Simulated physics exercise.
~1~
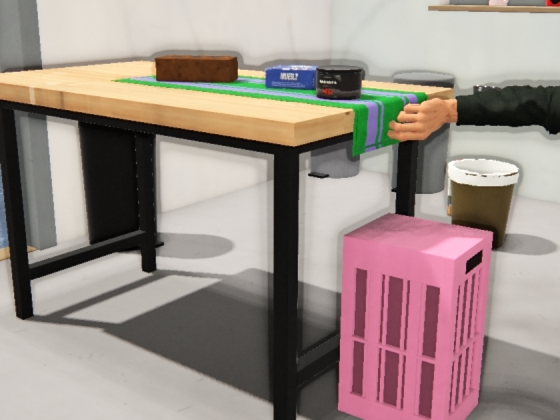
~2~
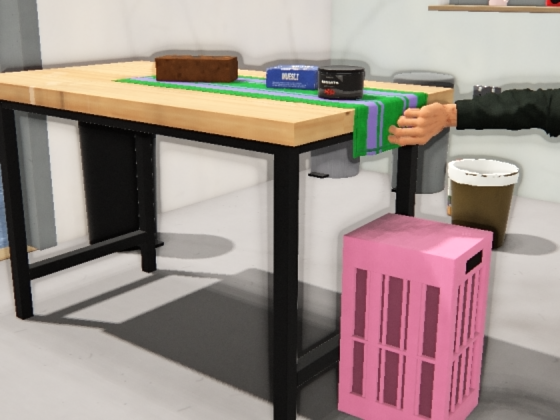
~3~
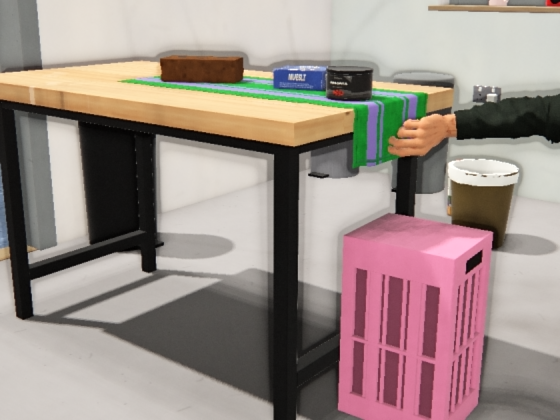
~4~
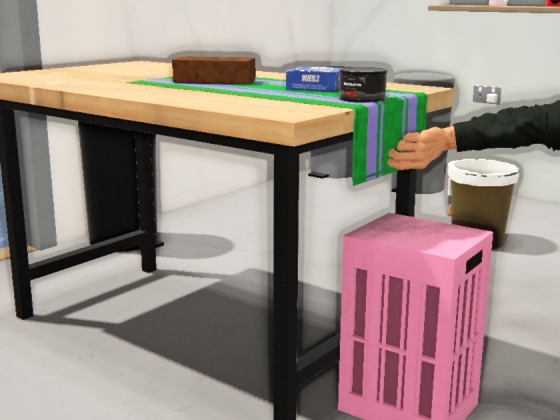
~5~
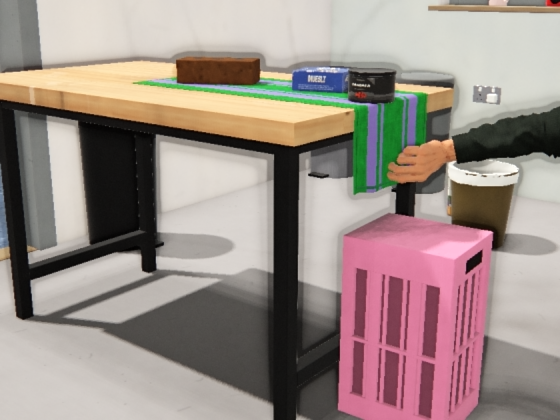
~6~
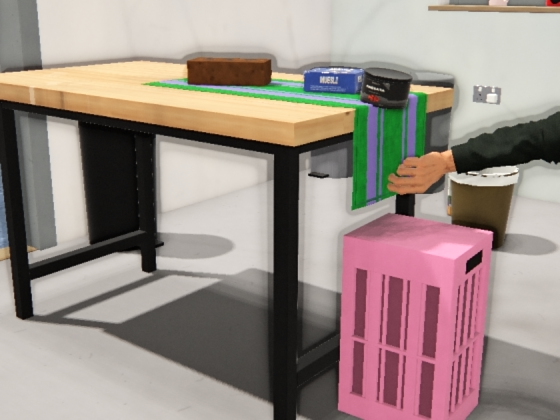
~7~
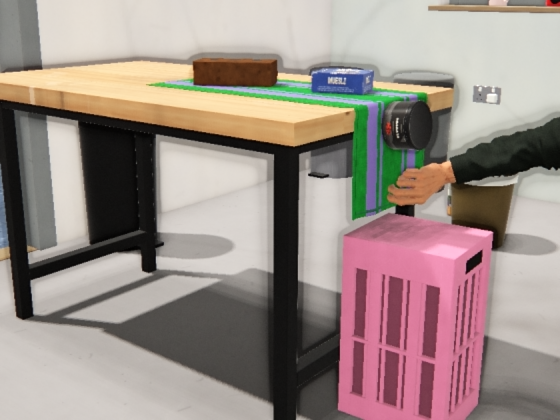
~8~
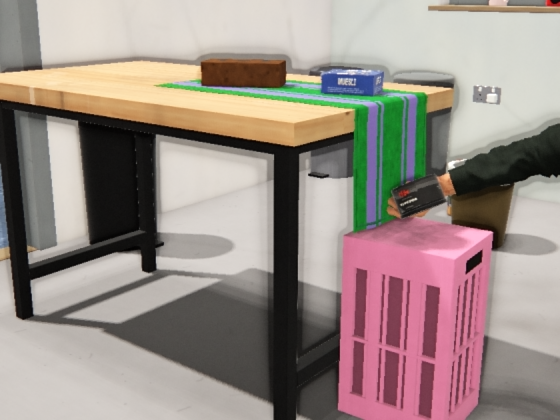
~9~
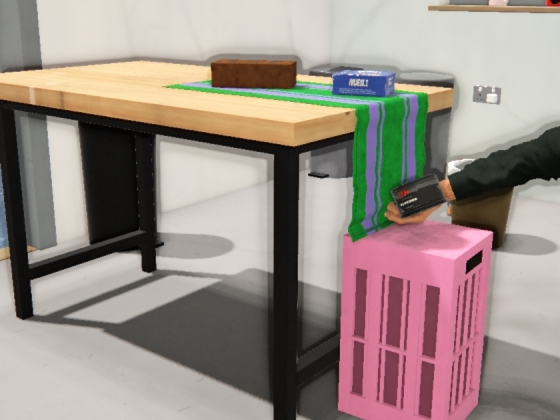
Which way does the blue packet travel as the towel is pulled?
The blue packet moves to the right, carried along with the towel toward the hanging end.
